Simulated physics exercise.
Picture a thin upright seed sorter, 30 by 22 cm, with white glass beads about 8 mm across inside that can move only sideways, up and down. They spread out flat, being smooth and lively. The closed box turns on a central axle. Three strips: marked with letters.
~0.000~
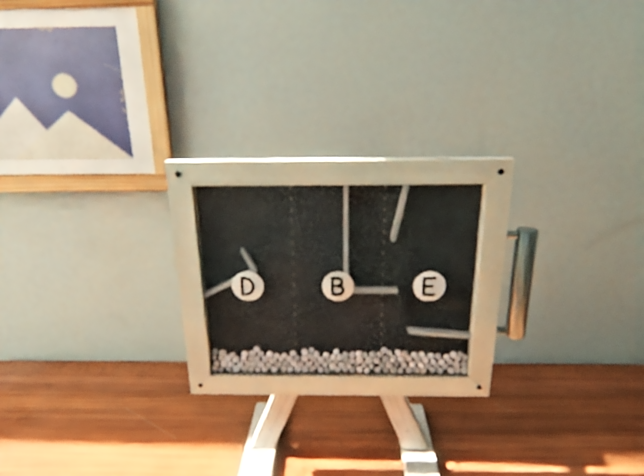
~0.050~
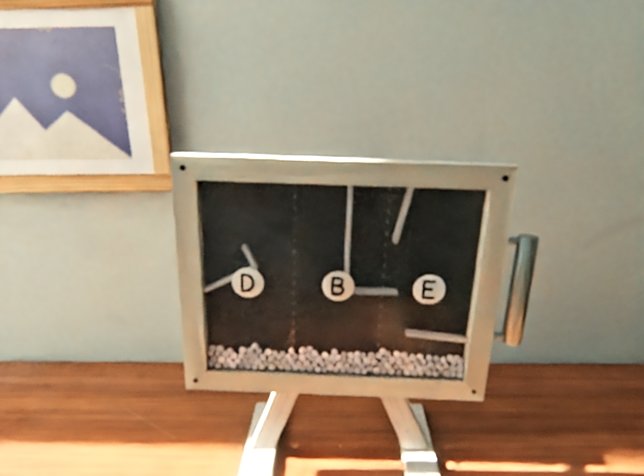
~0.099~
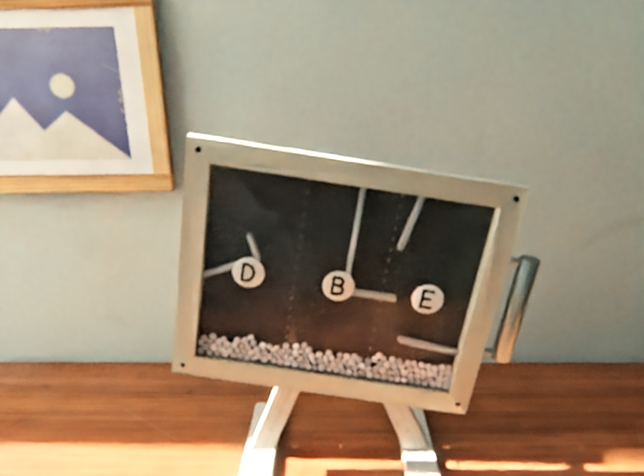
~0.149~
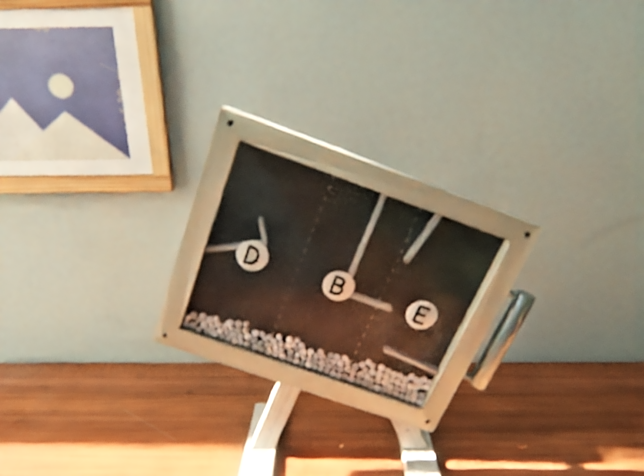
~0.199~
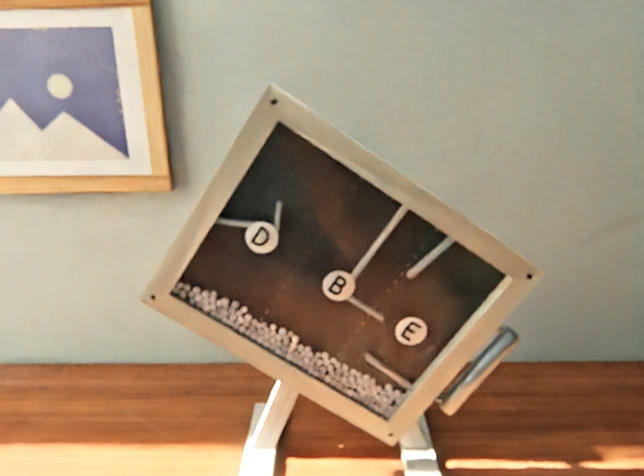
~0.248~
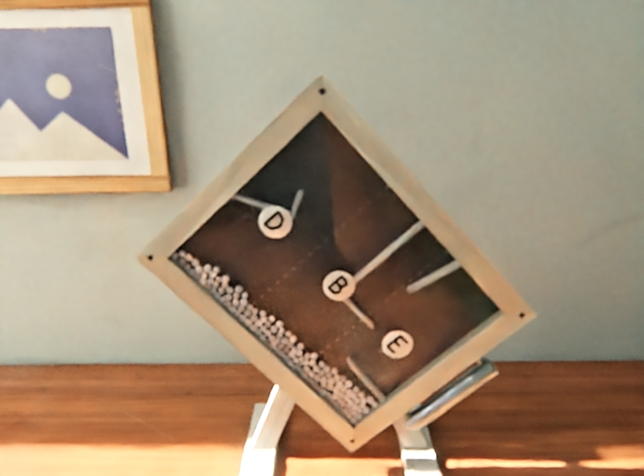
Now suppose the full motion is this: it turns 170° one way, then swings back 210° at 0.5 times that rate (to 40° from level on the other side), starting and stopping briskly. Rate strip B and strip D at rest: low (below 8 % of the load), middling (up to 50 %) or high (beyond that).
B: Middling; D: High.
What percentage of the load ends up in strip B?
Share at rest: Approx. 15 %.
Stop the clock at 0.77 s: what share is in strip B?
5 percent.
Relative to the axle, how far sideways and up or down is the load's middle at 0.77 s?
Roughly 10 centimetres to the left and 1 centimetres below.
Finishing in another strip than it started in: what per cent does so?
Something near 65 per cent end up elsewhere.
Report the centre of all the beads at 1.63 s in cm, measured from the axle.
I'd put it near 7 centimetres to the right and 10 centimetres below.
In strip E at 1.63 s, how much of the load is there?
Share: About 95 percent.
By 0.77 s, it stands 170° clockwise; the beads' middle is 10 cm left of and 1 cm below the centre; B 5 %, E 90 %.
By 1.63 s, it stands 64° clockwise; the beads' middle is 7 cm right of and 10 cm below the centre; B 5 %, E 95 %.
By 2.48 s, it stands 40° anticlockwise; the beads' middle is 3 cm right of and 8 cm below the centre; B 35 %, D 45 %, E 25 %.
At rest by 3.2 s, it stands 40° anticlockwise; B 15 %, D 85 %, E 0 %.
